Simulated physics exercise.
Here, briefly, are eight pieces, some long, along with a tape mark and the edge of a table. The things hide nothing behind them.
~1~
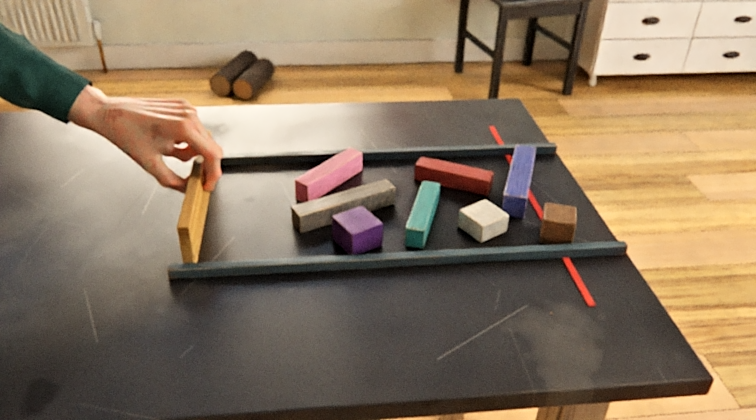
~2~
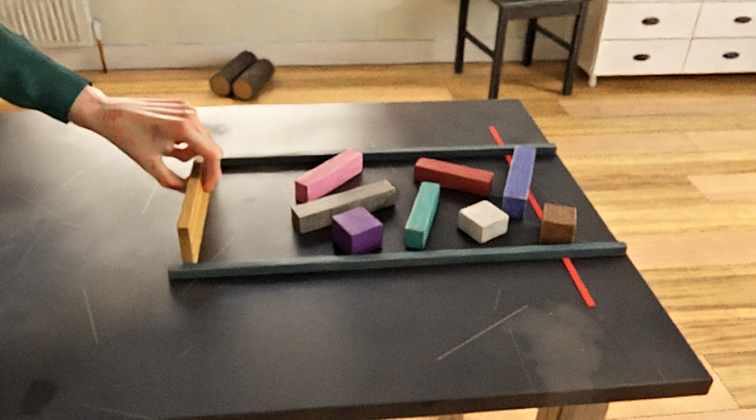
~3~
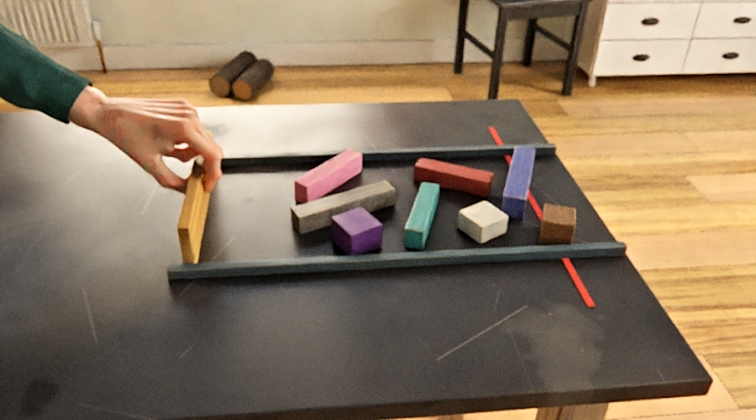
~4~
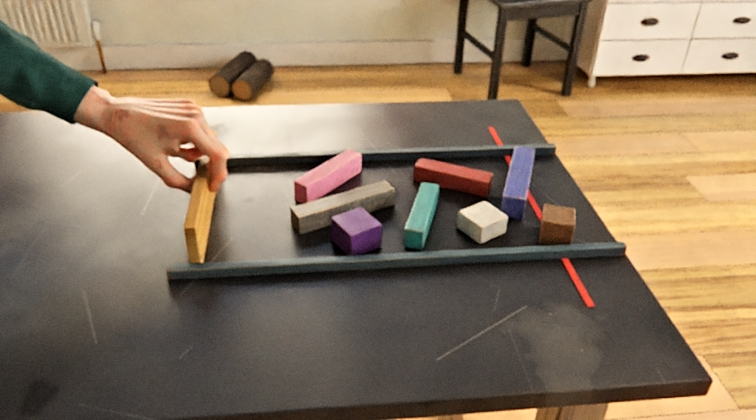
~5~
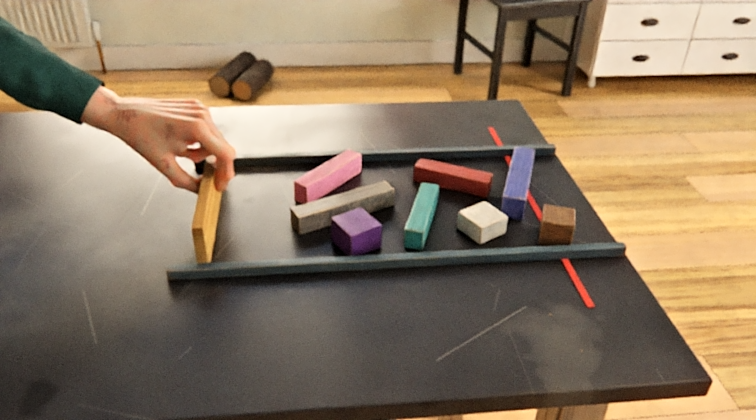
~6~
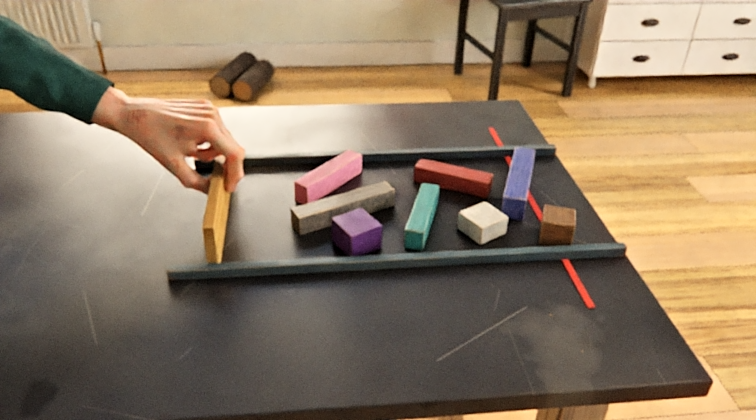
A hand in a green sleeve grips an upright yellow-brown board on a dark tabletop, seen from above at an angle in a wood-floored room. Between two dark rails lie pink, grey, purple, turquoise, red, white, blue and brown blocks, with a red tape line at the right. The hand holds nearly still, then slides the board slightly right; the blocks and camera stay still.
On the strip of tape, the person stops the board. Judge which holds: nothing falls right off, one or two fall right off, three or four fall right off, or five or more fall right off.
The table loses three or four pieces.
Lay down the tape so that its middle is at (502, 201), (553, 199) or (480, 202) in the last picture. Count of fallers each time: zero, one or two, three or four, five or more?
Run 1 - one to two; run 2 - more than four; run 3 - none.
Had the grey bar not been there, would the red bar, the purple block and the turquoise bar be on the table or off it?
Note: Red bar is on by the end; purple block is on by the end; turquoise bar is on by the end.
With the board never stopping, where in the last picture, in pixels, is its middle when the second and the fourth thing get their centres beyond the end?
I'd say close to (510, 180), and after that close to (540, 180).
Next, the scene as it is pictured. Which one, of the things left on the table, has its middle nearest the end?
The one out in front is the red bar.
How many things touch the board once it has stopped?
It ends up touching 2.
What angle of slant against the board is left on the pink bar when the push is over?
Out of line by around 0°.
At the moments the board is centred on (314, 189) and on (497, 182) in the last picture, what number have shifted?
The count is 2 at the first point and 8 at the second.
Early on, none off yet; brown block at rest near (557, 227); blue bar at rest near (519, 181); white block at rest near (483, 223).
A while later, none off yet; brown block moving near (564, 227); blue bar moving near (523, 182); white block travelled about its own width near (526, 226).
Finally, the number that fall off is three or four; lost, white block, blue bar and brown block.
